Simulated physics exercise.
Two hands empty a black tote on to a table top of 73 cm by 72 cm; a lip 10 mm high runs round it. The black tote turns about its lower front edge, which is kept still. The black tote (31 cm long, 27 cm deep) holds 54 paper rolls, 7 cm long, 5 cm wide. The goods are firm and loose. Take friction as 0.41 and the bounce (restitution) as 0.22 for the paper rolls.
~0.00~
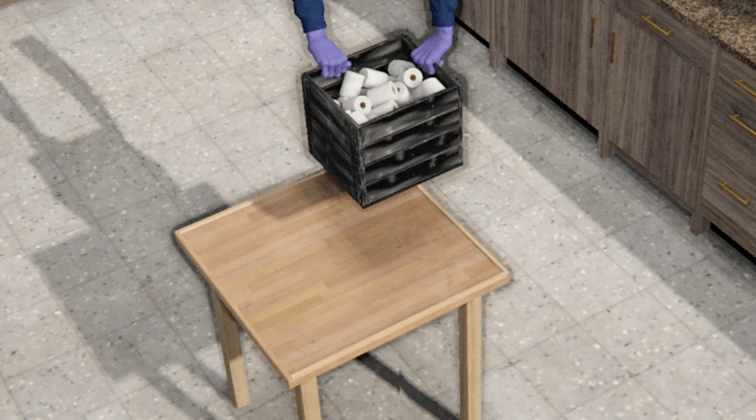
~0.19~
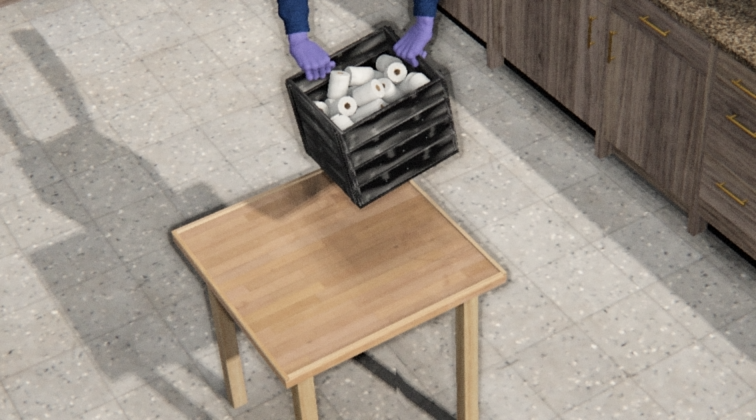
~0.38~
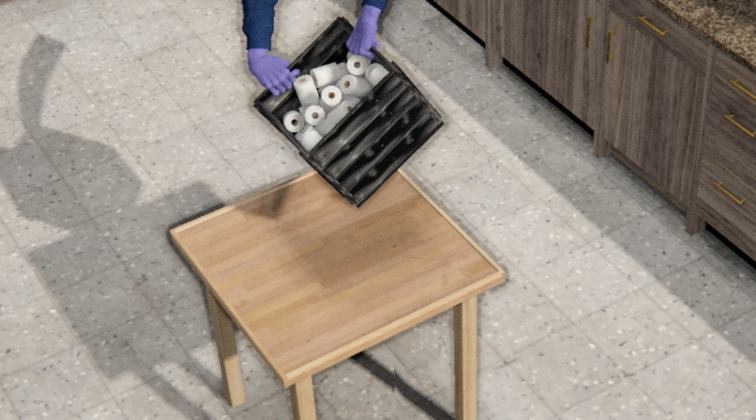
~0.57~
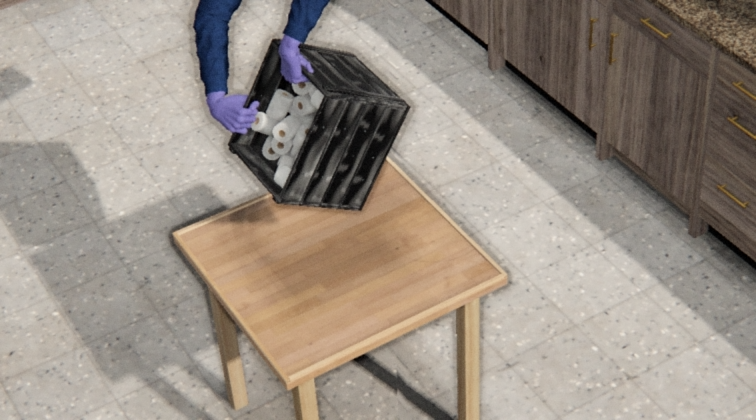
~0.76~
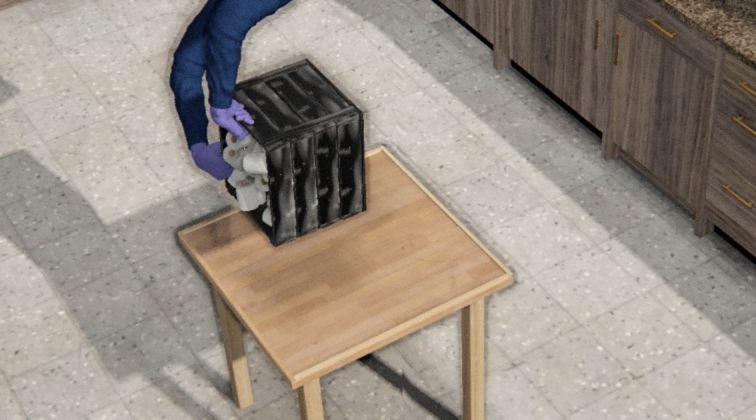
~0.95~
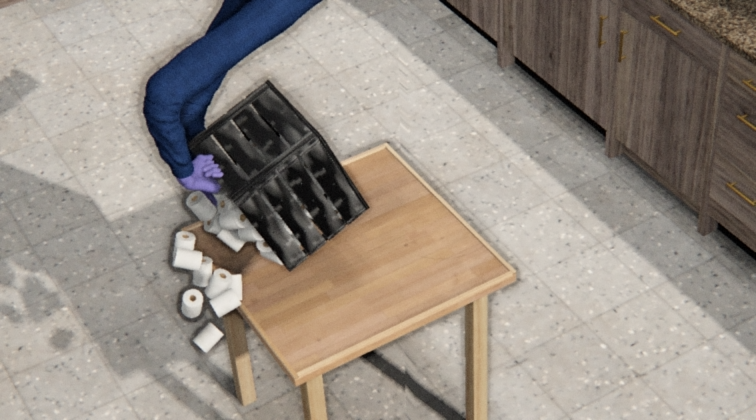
Two gloved hands tip a black tote leftward over a table, and white paper rolls tumble out.
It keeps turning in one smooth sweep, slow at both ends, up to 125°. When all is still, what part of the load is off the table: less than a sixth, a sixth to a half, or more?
Ending off the table: More than half of them.
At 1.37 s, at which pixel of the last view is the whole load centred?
At about (211, 312).
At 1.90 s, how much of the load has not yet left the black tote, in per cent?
Some 0 per cent.
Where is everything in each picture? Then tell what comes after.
In the first frame (each is followed by its nearest rim corner in this view), black tote, (360, 125); 0° from level; none out.
In the second frame, black tote, (344, 131); 9° from level.
In the third frame, black tote, (309, 154); 30° from level.
In the fourth frame, black tote, (280, 198); 59° from level.
In the fifth frame, black tote, (274, 242); 88° from level.
In the sixth frame, black tote, (287, 269); 112° from level; 13 out, the lowest roll at (208, 338).
After 1.37 s, tilt 125°; 9 still in the black tote, 18 on the table top, 25 over the left end of the table and 2 in the air.
After 1.90 s, tilt 125°; 15 on the table top and 39 over the left end of the table.
After 2.65 s, tilt 125°; 13 on the table top and 41 over the left end of the table.
When it is over (at 3.60 s), 13 on the table top and 41 over the left end of the table. Asked share, 41 of 54, 76 per cent.
